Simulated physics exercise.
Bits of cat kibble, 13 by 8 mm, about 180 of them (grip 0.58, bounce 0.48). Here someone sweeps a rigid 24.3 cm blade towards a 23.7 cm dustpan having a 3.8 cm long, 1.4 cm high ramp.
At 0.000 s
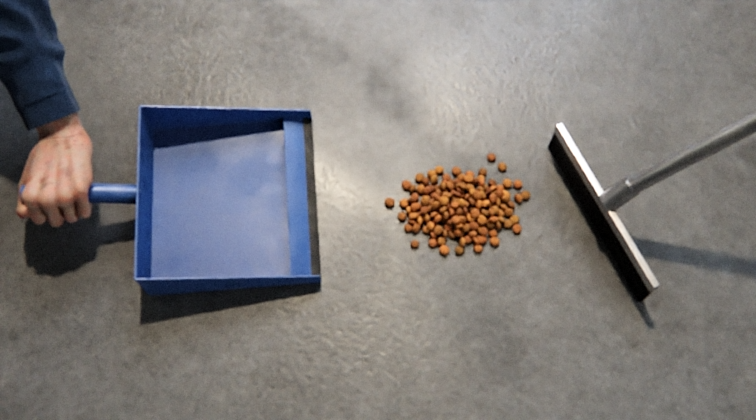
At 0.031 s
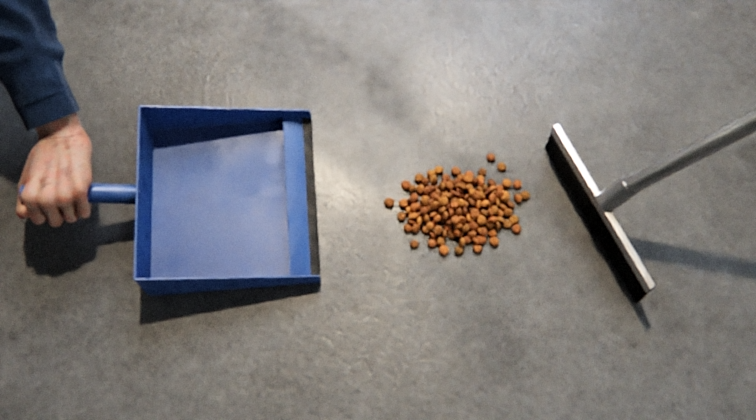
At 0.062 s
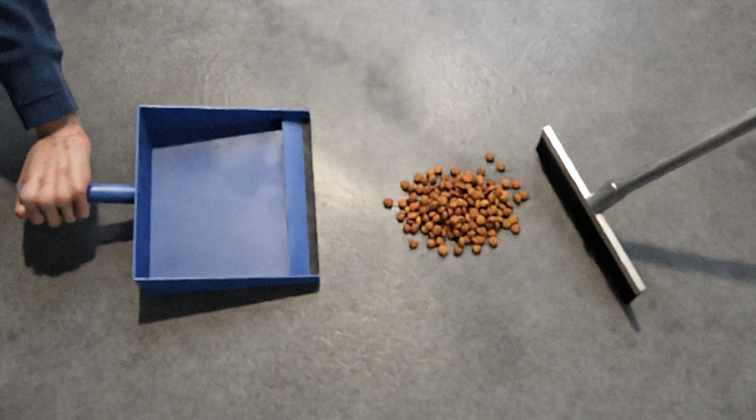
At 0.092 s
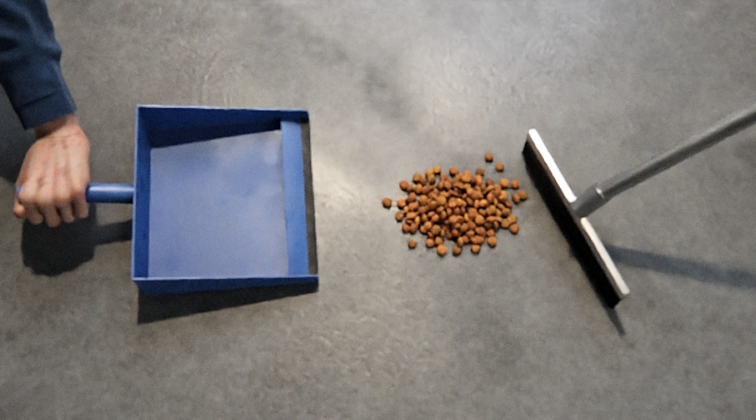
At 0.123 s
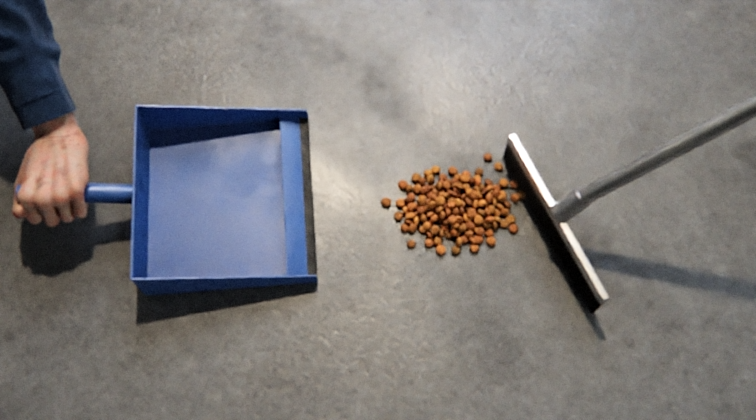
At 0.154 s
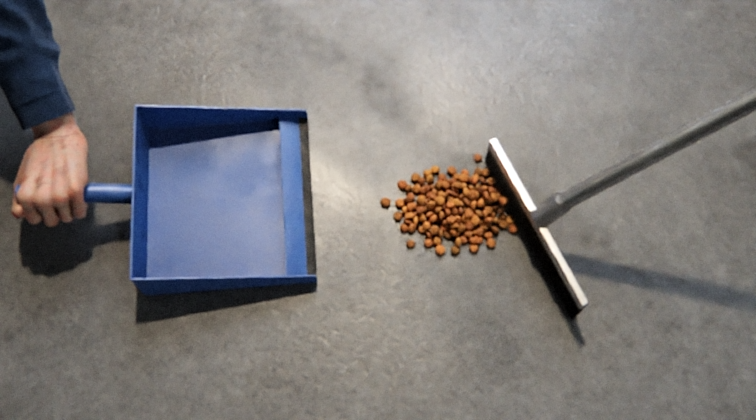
A smooth grey concrete floor is seen from directly above, with soft light and shadows across it. A hand in a dark blue sleeve grips the handle of a blue dustpan at left, a loose pile of brown kibble lies near the middle, and a slanted blade on a grey metal pole is at right. The blade slides leftward and slightly down, meeting the pile's right side and nudging some pieces, while the dustpan stays almost still and the camera does not move.
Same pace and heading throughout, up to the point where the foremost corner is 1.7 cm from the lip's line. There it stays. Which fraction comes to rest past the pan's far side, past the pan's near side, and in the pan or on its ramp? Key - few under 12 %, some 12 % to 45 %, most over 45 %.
Far side: Few. Near side: Some. Pan: Some.
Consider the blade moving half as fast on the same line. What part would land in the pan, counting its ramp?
I'd put it at close to 20 per cent.
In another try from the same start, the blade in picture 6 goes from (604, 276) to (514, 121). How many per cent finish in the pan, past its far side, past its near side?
Split: Pan = 0, far = 0, near = 5.
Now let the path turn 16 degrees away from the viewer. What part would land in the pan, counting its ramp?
About 10 percent would end up there.
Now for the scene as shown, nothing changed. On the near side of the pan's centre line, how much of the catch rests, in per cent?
About 90 %.
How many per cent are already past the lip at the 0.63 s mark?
Some 25 per cent.
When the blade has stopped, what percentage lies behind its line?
About 10 per cent.
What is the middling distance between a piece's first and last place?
About 20 cm.
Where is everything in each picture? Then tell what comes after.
The first frame shows blade from (652, 287) to (559, 130), moved 0.0 cm, 0 of the pieces shifted so far; middle of the pieces at (462, 204); pan at (219, 204).
The second frame shows blade from (649, 288) to (556, 131), moved 0.4 cm, 0 of the pieces shifted so far; middle of the pieces at (462, 204).
The third frame shows blade from (639, 290) to (546, 133), moved 1.6 cm, 0 of the pieces shifted so far; middle of the pieces at (461, 204).
The fourth frame shows blade from (623, 294) to (531, 136), moved 3.5 cm, 0 of the pieces shifted so far; middle of the pieces at (460, 204).
The fifth frame shows blade from (603, 299) to (512, 141), moved 6.0 cm, 0 of the pieces shifted so far; middle of the pieces at (459, 204).
The sixth frame shows blade from (582, 304) to (493, 145), moved 8.5 cm, 33 of the pieces shifted so far; middle of the pieces at (450, 209); pan at (215, 204). Its pace works out near 0.82 m/s, heading 10 degrees towards the viewer's side.
After 0.30 s, middle of the blade 16 cm from the lip; 0 % over the lip, far side 0 %, near side 5 %.
Then, at 0.40 s, middle of the blade 8 cm from the lip; 0 % over the lip, far side 0 %, near side 20 %.
After 0.63 s, middle of the blade 6 cm from the lip; 25 % over the lip, far side 0 %, near side 30 %.
By 1.2 s all is still; far side 0 %, near side 30 %, pan 25 %, in front of the lip or behind the blade 45 %.
